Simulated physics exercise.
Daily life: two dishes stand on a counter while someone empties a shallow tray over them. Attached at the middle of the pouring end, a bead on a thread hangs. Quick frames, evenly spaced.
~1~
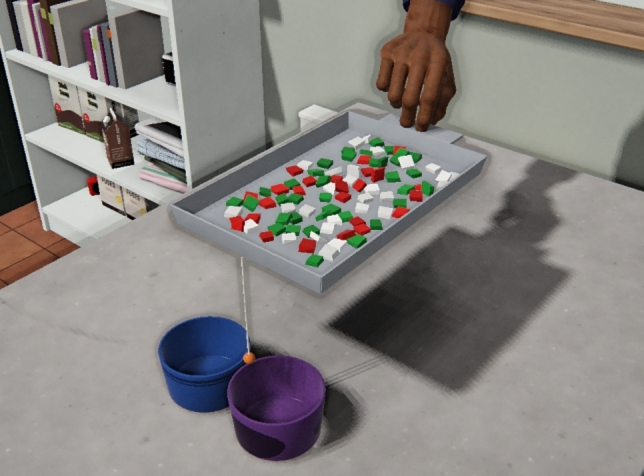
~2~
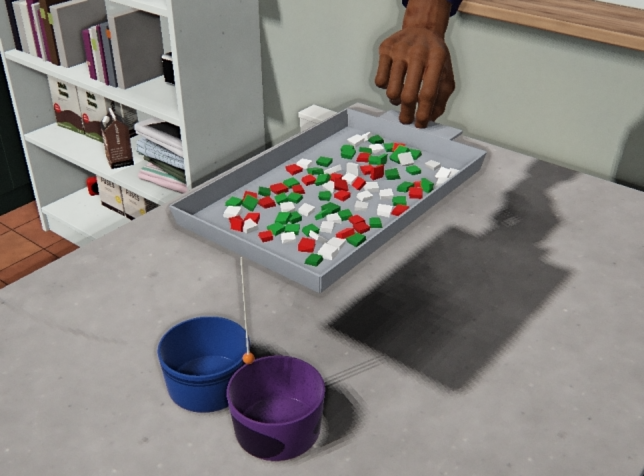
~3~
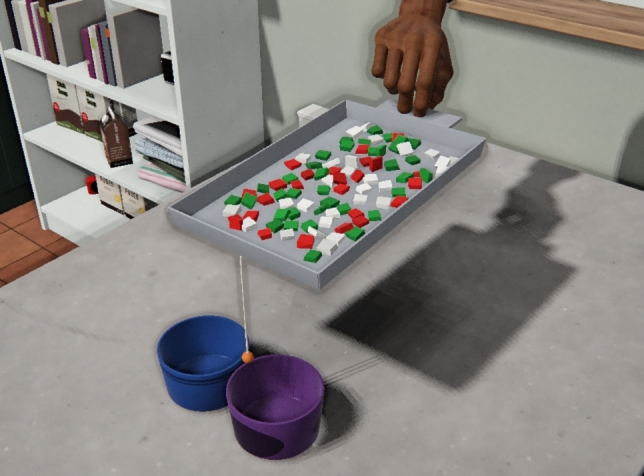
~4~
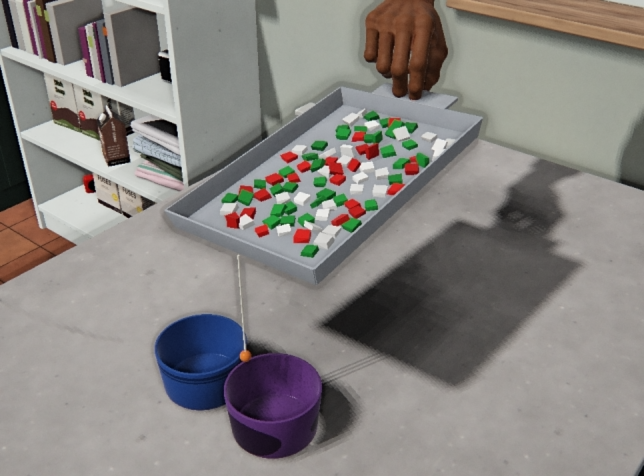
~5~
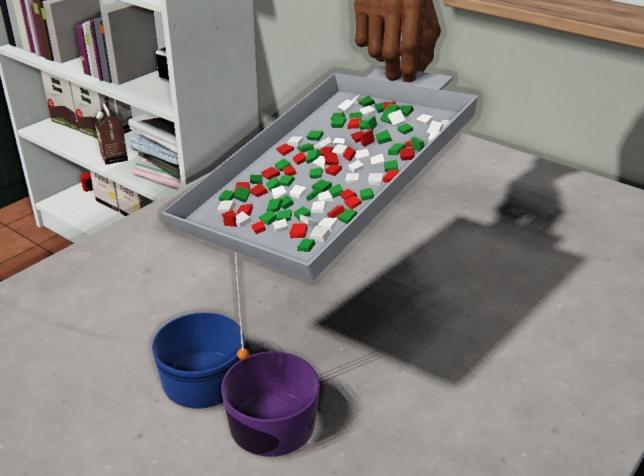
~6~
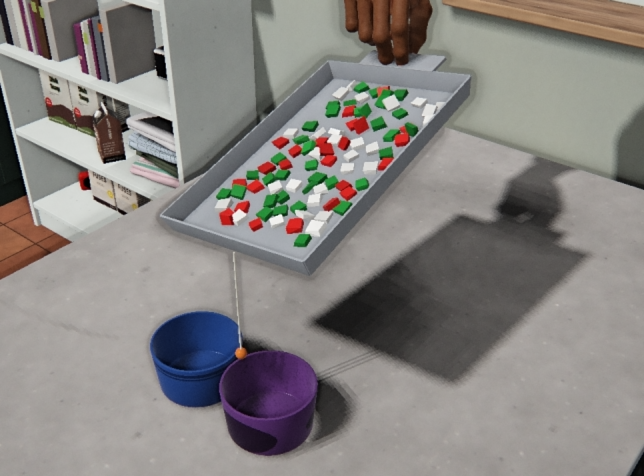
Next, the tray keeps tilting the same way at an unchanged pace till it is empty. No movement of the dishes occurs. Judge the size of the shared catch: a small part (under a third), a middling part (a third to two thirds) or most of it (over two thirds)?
Most of it.
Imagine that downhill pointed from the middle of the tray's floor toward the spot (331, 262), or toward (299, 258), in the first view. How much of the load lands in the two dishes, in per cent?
40 % then 30 %, roughly.
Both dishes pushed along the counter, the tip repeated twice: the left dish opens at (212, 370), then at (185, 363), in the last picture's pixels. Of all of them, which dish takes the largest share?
Try one: The dish on the left-hand side; try two: The dish on the left-hand side.
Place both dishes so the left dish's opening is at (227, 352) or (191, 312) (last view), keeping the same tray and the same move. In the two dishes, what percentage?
30 and 40 %.
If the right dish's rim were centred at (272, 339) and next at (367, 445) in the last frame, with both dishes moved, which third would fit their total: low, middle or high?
For the first spot it's under a third, and for the next one it's less than a third.
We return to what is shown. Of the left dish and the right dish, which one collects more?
It's the leftmost one that wins.
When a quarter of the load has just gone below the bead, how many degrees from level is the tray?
Around 100° at that moment.
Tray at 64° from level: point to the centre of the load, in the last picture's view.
Near (221, 185).
Soon after the last picture, tray tipped steeply; all on the tray.
A little later, tray tipped past a quarter turn; about a quarter on the tray; about a quarter in the left dish; a small part outside both; about half in the air.
Later still, tray tipped past a quarter turn; most in the left dish; about a quarter outside both.
At rest, tray tipped past a quarter turn; none in the right dish; most in the left dish; about a quarter outside both.
